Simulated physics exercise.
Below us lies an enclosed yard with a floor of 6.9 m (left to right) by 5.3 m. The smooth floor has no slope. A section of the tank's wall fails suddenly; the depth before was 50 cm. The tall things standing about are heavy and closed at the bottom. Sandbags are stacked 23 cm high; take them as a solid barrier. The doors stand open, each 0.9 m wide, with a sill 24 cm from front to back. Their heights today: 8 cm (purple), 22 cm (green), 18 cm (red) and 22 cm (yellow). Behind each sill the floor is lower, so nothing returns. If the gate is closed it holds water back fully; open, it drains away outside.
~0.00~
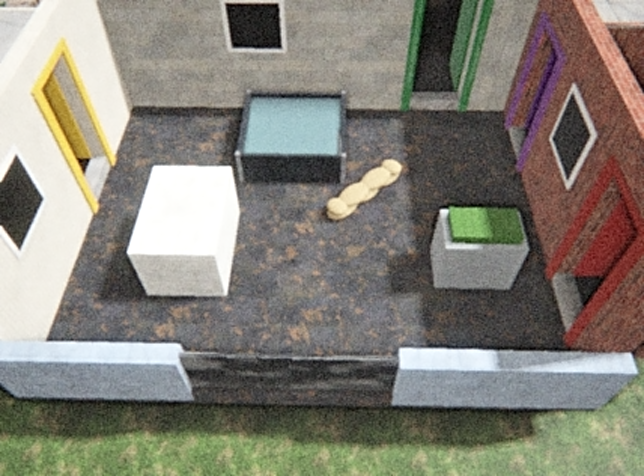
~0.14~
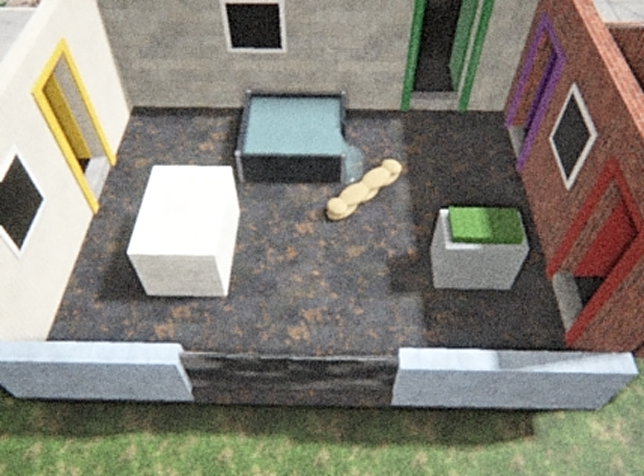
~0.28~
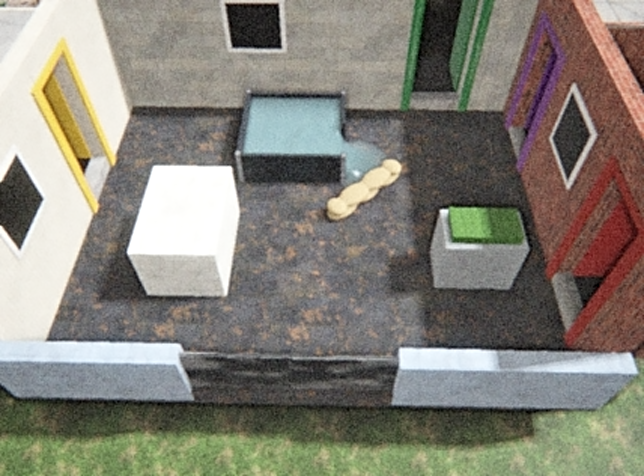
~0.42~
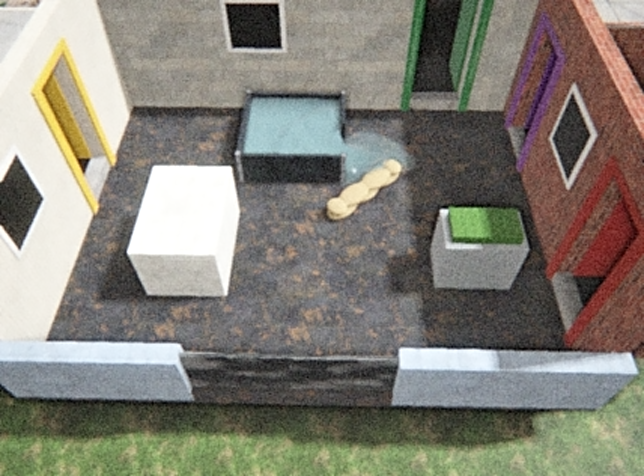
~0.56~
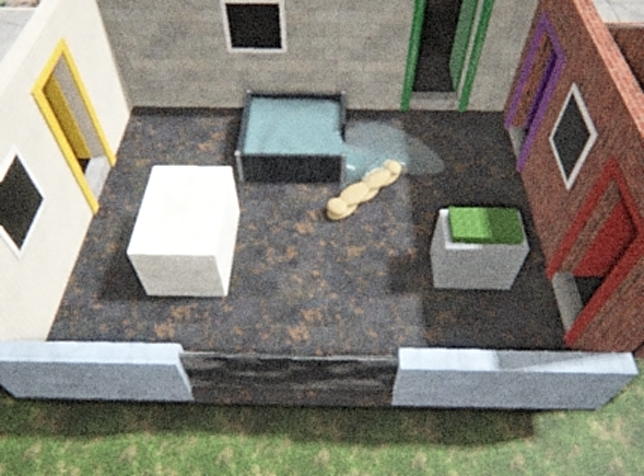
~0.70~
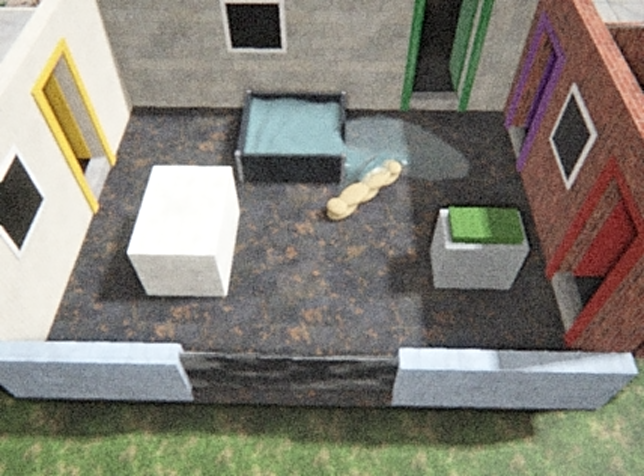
Water pouring from the right side of a dark tank and spreading rightward across a yard floor, past a stationary tan braided barrier.
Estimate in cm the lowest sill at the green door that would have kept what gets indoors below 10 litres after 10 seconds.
About 12.5 cm.
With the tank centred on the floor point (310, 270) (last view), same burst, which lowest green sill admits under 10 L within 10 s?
Then roughly 8.5 cm.
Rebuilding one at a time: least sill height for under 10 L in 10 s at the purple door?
About 14.0 cm at purple.
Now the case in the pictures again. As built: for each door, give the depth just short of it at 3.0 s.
In cm: Purple 15, green 13, red 0, yellow 0.
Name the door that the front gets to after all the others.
The yellow one.
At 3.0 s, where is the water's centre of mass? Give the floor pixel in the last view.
Around (362, 153).
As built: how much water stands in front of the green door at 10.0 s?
About 6.0 cm.
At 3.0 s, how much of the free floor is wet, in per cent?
Some 30 per cent of it.
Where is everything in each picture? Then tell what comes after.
The first frame shows still water, 50 cm deep, in the tank at (294, 126); the green door at (442, 63) is dry.
In the second frame, water pours out at (341, 158) and has run 0.3 m, to (359, 158); about 6 cm deep outside, 50 cm at the back.
In the third frame, water pours out at (341, 158) and has run 0.7 m, to (381, 169); about 8 cm deep outside, 50 cm at the back.
In the fourth frame, the gap is at (341, 159), the front 1.2 m out at (410, 167); the back of the tank holds 50 cm.
In the fifth frame, the gap is at (341, 158), the front 1.6 m out at (438, 167); the back of the tank holds 49 cm.
In the sixth frame, the gap is at (341, 158), the front 2.1 m out at (463, 167); the back of the tank holds 43 cm; 0.7 m in a straight line remain to the green door at (442, 63).
After 1.4 s water covers 20 % of the floor, deepest (38 cm) near (367, 181); 5 cm at the green door, 0 litres in over its 22 cm sill.
After 3.0 s water covers 30 % of the floor, deepest (24 cm) near (367, 181); 13 cm at the green door, 0 litres in over its 22 cm sill.
After 10.0 s water covers 75 % of the floor, deepest (8 cm) near (367, 181); 6 cm at the green door, 0 litres in over its 22 cm sill.
At the green door as built, the water arrived by 1.2 s and peaked near 17 cm at 2.0 s.
Run again over the same 10 s with other heights there, 26 litres in over 10.5 cm, 3 litres over 14.5 cm. The limit of 10 litres is kept from about 12.5 cm up.
